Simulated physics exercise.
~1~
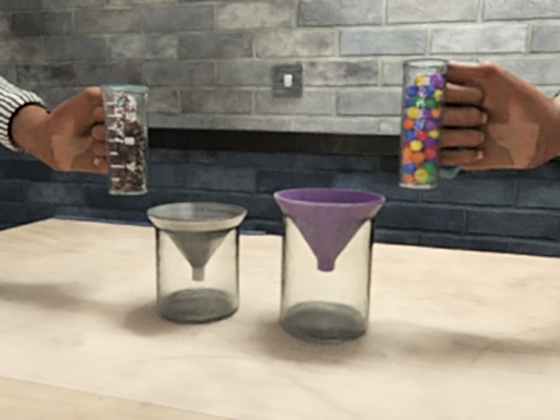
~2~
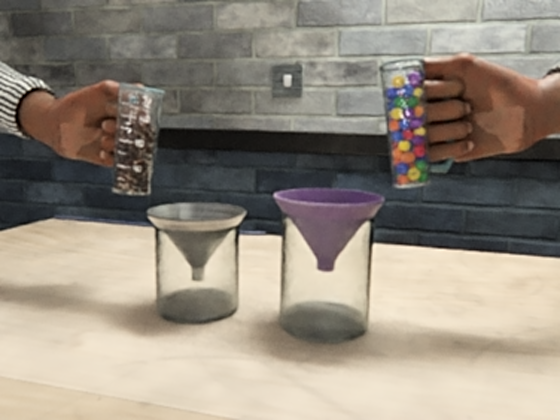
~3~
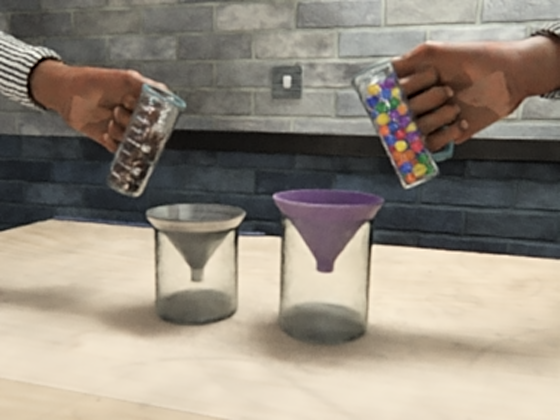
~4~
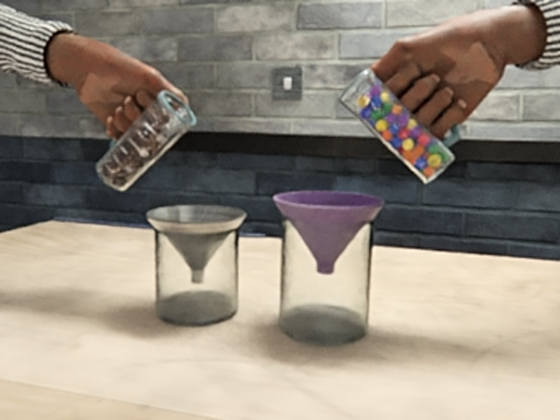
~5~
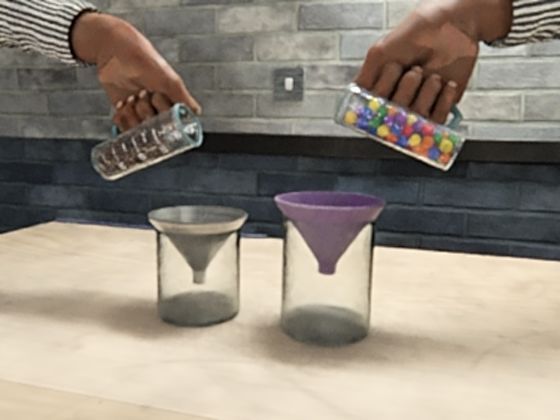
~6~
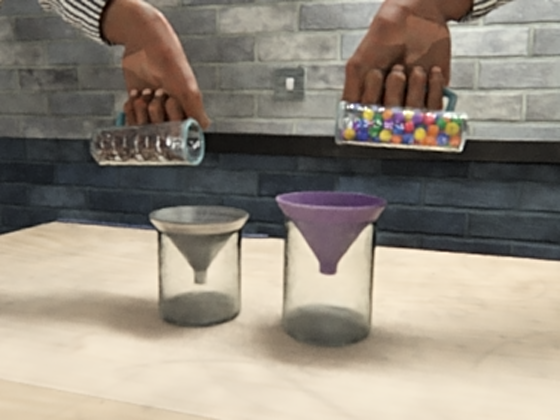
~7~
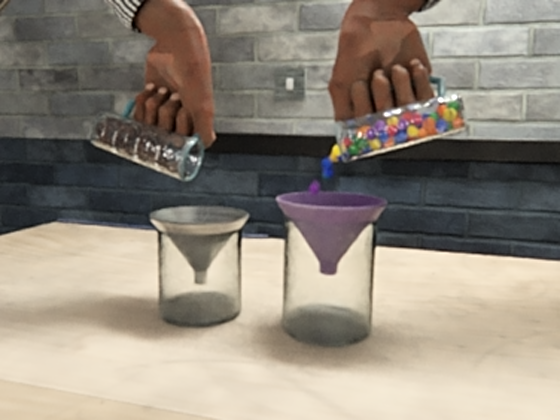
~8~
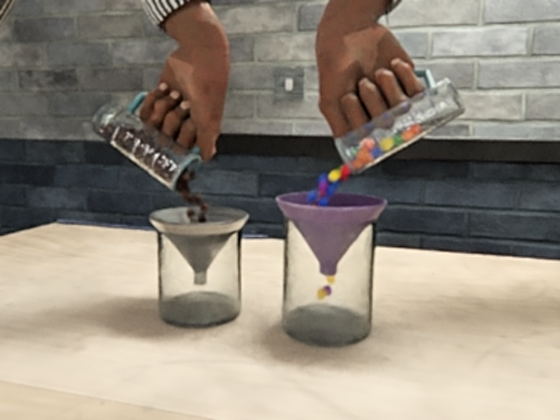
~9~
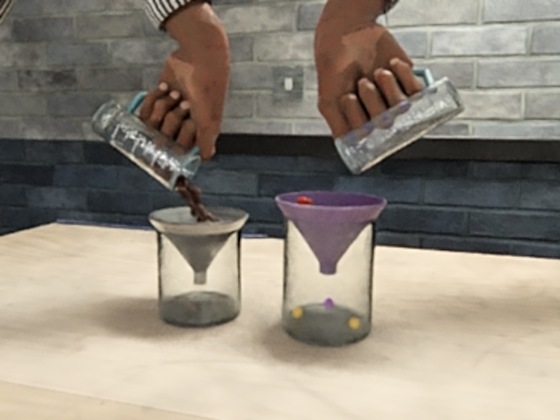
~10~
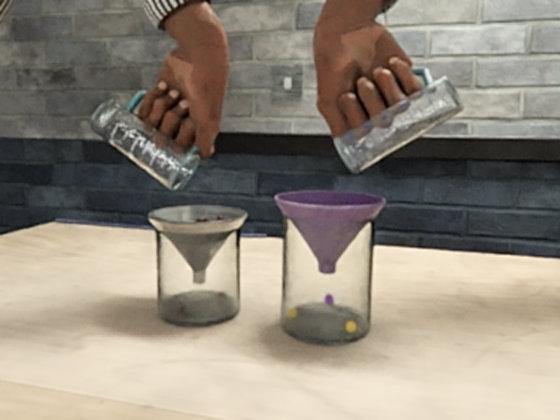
Two hands tipped their clear cups over funnels set in glass jars, the right one spilling colorful beads first, then the left one dark bits. Both cups emptied, but most of each load jammed in its funnel, with just a few pieces dropping into the jars.
